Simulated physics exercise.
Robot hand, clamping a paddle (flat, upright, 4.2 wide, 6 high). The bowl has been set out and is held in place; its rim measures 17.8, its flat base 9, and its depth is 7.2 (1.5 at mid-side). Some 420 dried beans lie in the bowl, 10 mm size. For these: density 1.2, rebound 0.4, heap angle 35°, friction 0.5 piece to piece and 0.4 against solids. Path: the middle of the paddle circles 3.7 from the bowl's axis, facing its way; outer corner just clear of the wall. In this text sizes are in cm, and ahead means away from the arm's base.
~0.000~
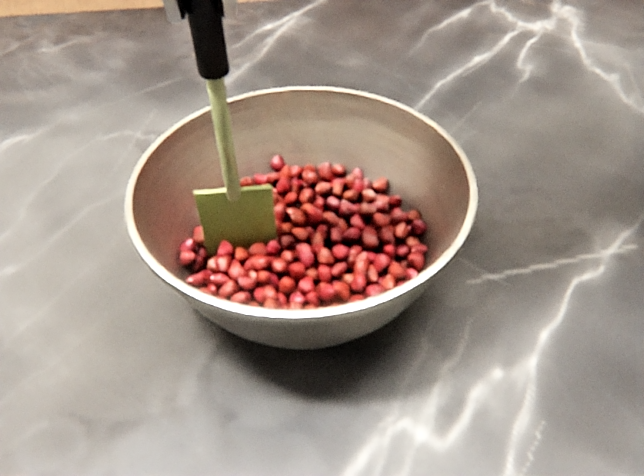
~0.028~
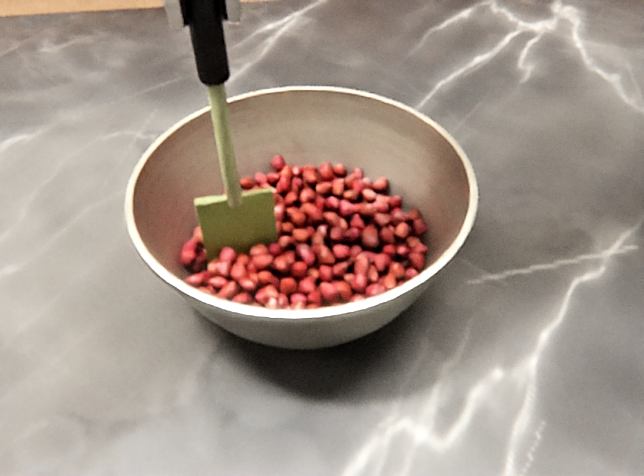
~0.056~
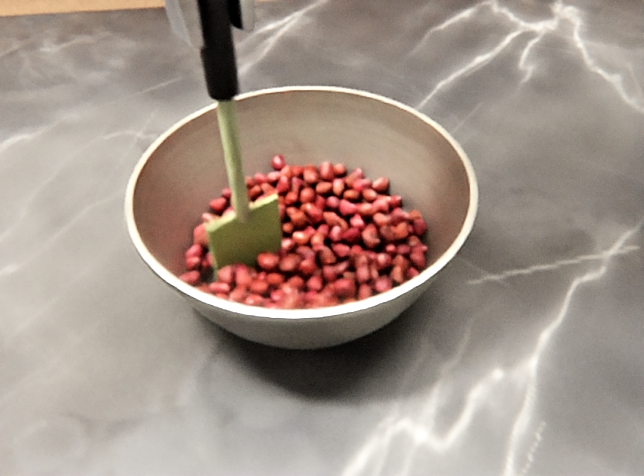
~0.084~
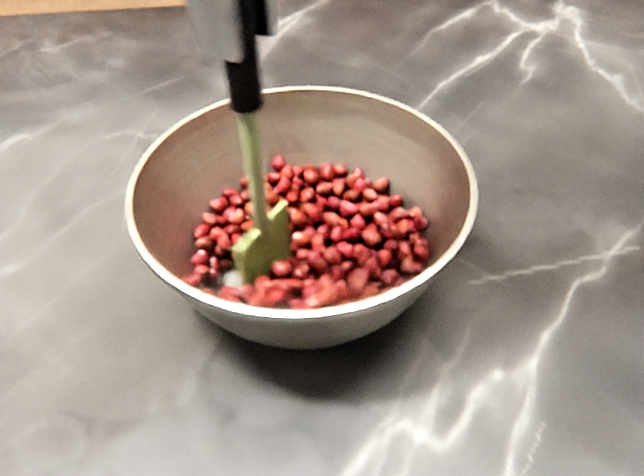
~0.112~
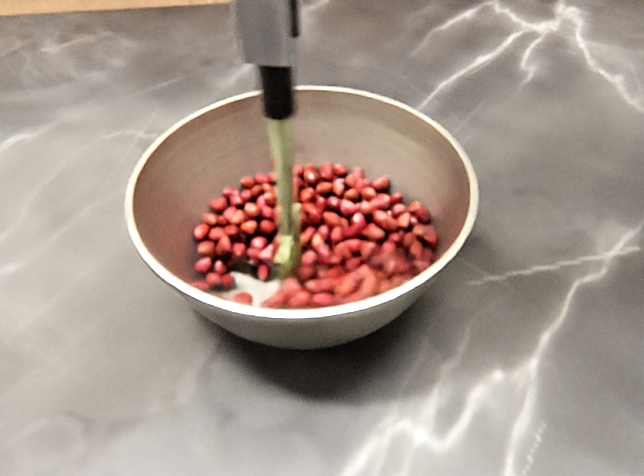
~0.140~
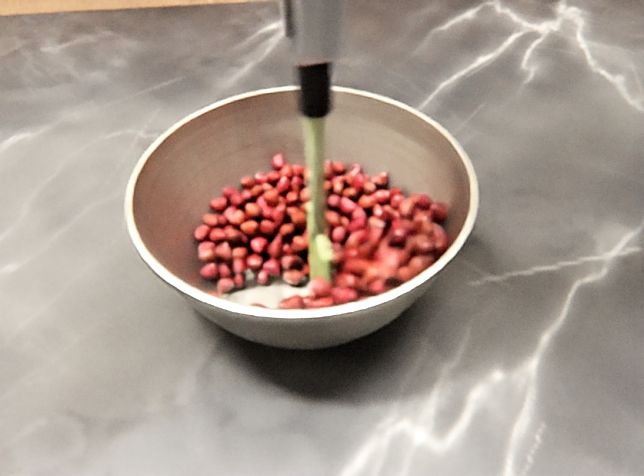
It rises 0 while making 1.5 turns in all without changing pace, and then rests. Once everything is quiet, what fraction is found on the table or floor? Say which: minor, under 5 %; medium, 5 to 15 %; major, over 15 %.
That would be a medium share.
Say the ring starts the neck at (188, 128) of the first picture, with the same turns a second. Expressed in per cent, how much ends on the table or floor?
Roughly 0 per cent.
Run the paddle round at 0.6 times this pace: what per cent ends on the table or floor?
Estimated share: Near 0 per cent.
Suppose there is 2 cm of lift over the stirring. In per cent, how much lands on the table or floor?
Roughly 5 per cent.
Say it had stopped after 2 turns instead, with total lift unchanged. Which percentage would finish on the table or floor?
Roughly 15 per cent would end up there.
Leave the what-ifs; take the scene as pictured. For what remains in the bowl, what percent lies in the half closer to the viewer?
Some 40 per cent.
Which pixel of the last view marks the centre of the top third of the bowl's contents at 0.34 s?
Around (260, 137).
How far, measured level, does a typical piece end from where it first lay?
About 9 cm.
By 0.34 s, 269° round, highest piece 9 above the table; 407 in the bowl, 1 on the table or floor, 14 in flight or on the tool.
By 0.55 s, 79° round, highest piece 9 above the table; 394 in the bowl, 26 on the table or floor, 2 in flight or on the tool.
By 0.85 s, 180° round, highest piece 8 above the table; 379 in the bowl, 43 on the table or floor.
By 1.55 s, 180° round, highest piece 8 above the table; 379 in the bowl, 43 on the table or floor.
Final count, 379 in the bowl, 43 on the table or floor. That is 10 % on the table or floor.
